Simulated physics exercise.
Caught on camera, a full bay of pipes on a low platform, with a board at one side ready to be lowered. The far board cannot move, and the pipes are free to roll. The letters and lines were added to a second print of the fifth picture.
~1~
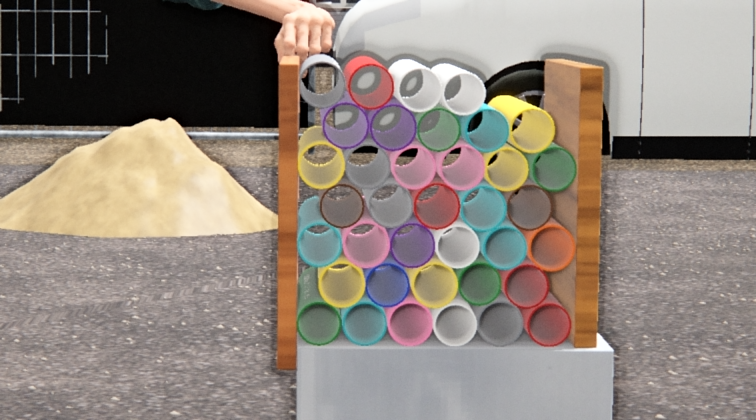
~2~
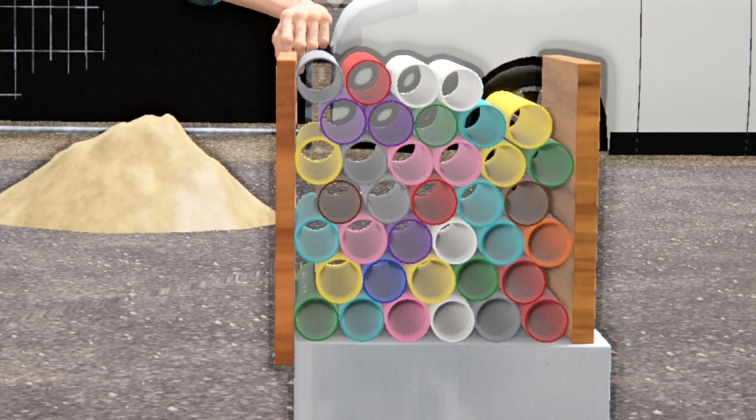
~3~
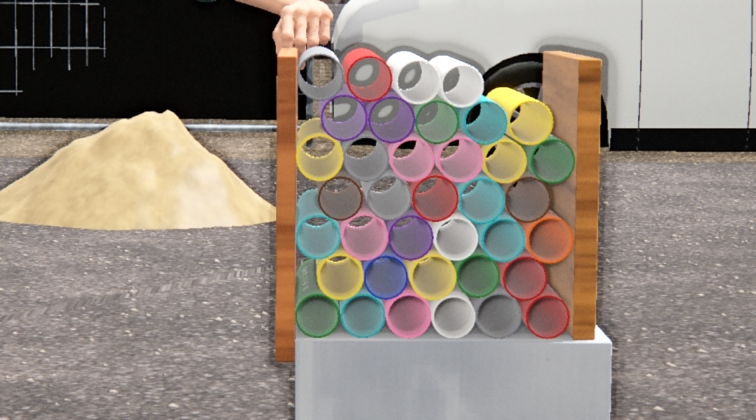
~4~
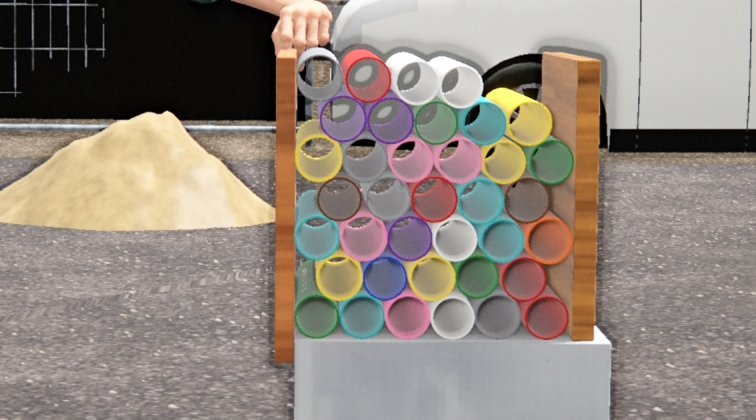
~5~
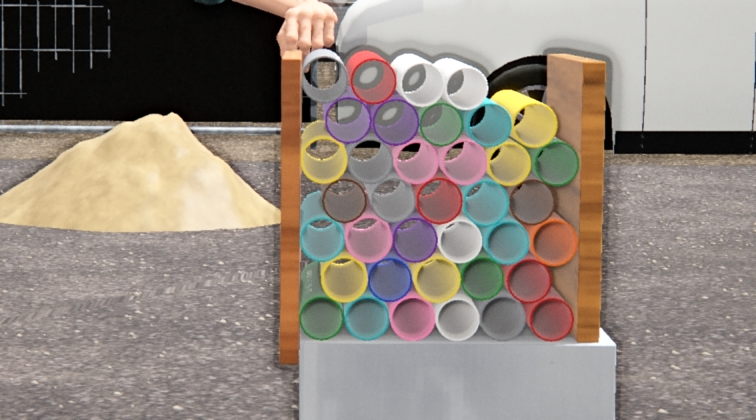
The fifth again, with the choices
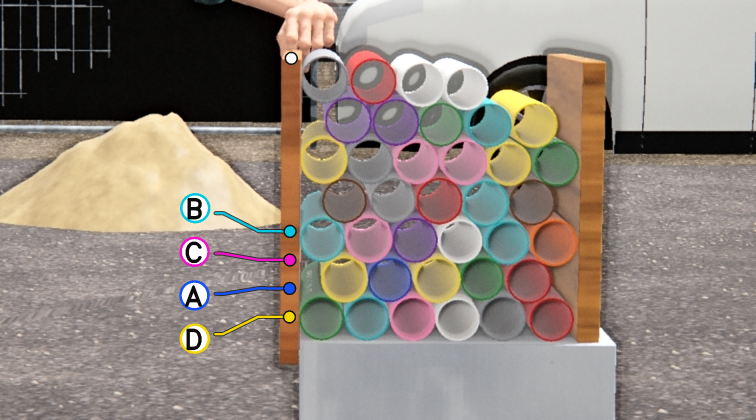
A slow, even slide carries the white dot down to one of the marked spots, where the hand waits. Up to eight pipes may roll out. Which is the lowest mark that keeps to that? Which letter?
The last mark within the limit is C.
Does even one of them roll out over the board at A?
Yes, at A.
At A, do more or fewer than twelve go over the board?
Fewer than twelve.
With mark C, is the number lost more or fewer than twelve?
Fewer than twelve.
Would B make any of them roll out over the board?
At B: Yes.
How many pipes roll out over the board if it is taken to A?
The count is nine.
On the marked copy, A at (290, 289); B at (290, 231); C at (290, 260); D at (289, 317); the white dot at (291, 59).
Taking C. A third of the way, top of the board (301, 145).
Two thirds of the way, top of the board (300, 241).
When it is over, top of the board (300, 259), about four out over the board.
As for the rest, A nine out over the board; B about four out over the board; D nine out over the board.
